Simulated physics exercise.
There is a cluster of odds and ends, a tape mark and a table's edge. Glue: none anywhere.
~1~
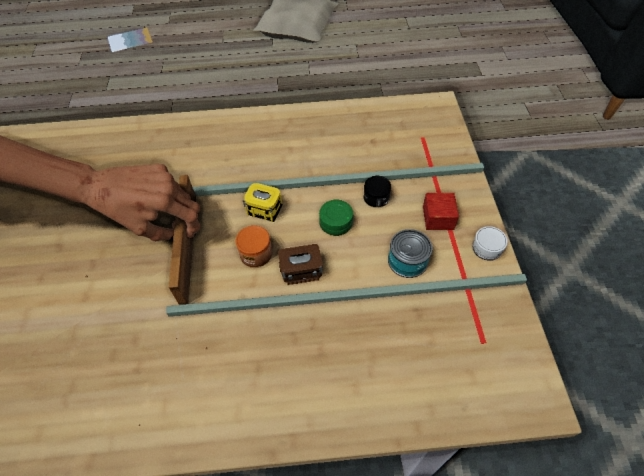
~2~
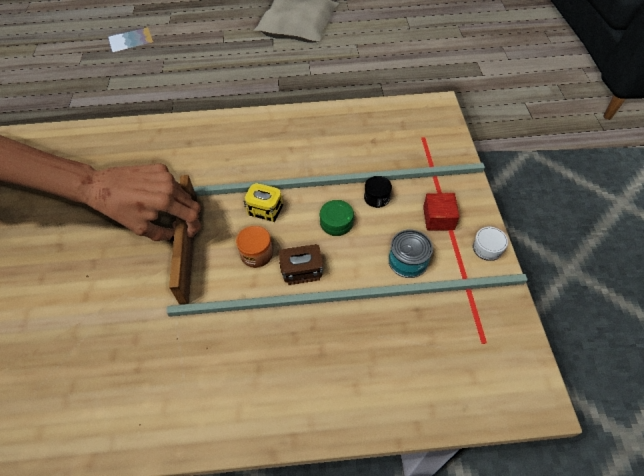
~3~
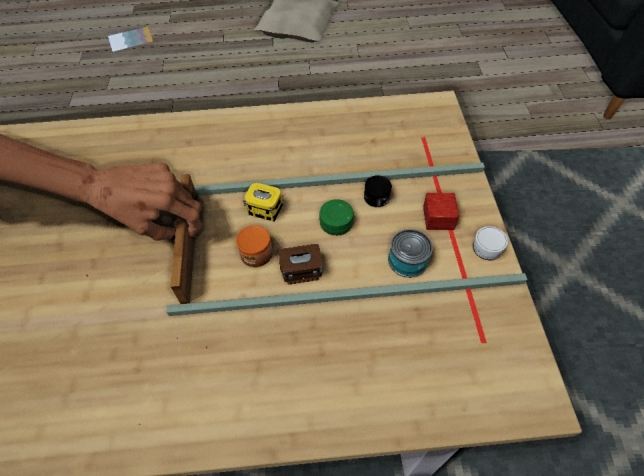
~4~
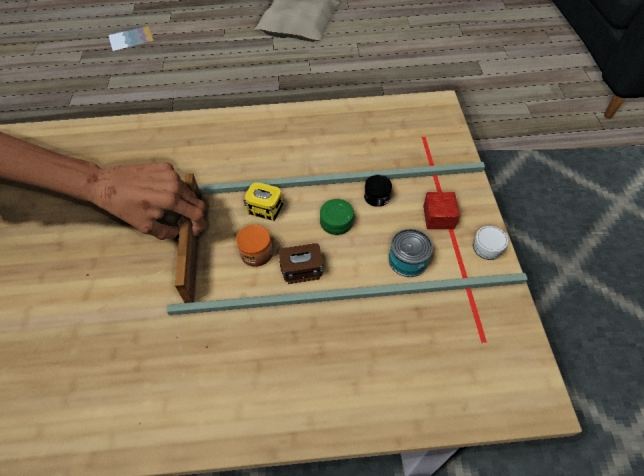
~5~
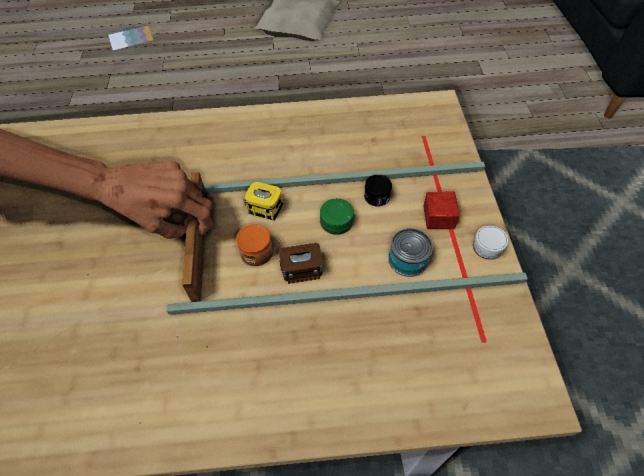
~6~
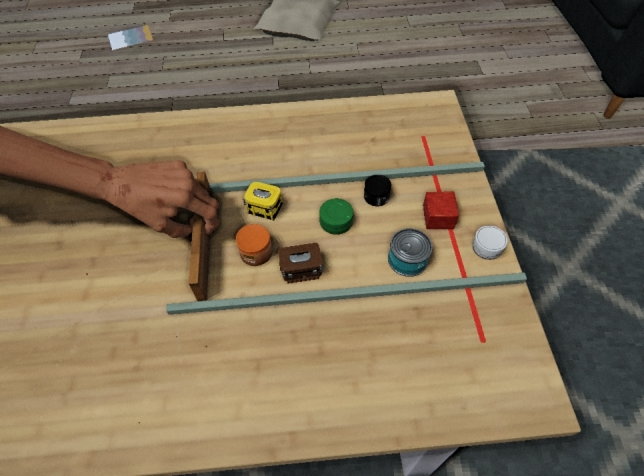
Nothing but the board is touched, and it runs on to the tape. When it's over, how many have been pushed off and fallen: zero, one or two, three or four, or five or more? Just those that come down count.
I predict one or two come down off the table.
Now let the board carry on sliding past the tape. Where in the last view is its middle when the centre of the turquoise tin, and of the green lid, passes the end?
About (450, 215), and (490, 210) for the other.
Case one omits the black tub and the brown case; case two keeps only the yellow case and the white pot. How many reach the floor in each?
The first try gives 0, the second gives 0.
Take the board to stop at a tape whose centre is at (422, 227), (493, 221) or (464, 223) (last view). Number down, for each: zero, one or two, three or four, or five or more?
In turn: One to two, five or more, 3 or 4.
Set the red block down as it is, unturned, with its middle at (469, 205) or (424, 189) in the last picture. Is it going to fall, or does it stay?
In order: Keeps its place; slips off.
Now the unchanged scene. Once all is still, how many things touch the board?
That makes 4.
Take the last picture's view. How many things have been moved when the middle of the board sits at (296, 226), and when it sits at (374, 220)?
The first number is 3, the next one 6.
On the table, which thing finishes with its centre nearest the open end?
The turquoise tin finishes closest.
Early on, none off yet; white pot at rest near (489, 243); red block at rest near (440, 210); turquoise tin at rest near (410, 252).
A while later, none off yet; white pot at rest near (489, 243); red block at rest near (440, 210); turquoise tin moving near (415, 252).
Further along, none off yet; white pot travelled about its own width near (512, 239); red block travelled a little near (458, 211); turquoise tin travelled well along near (481, 246).
Finally, the number that fall off is one or two; lost, white pot.
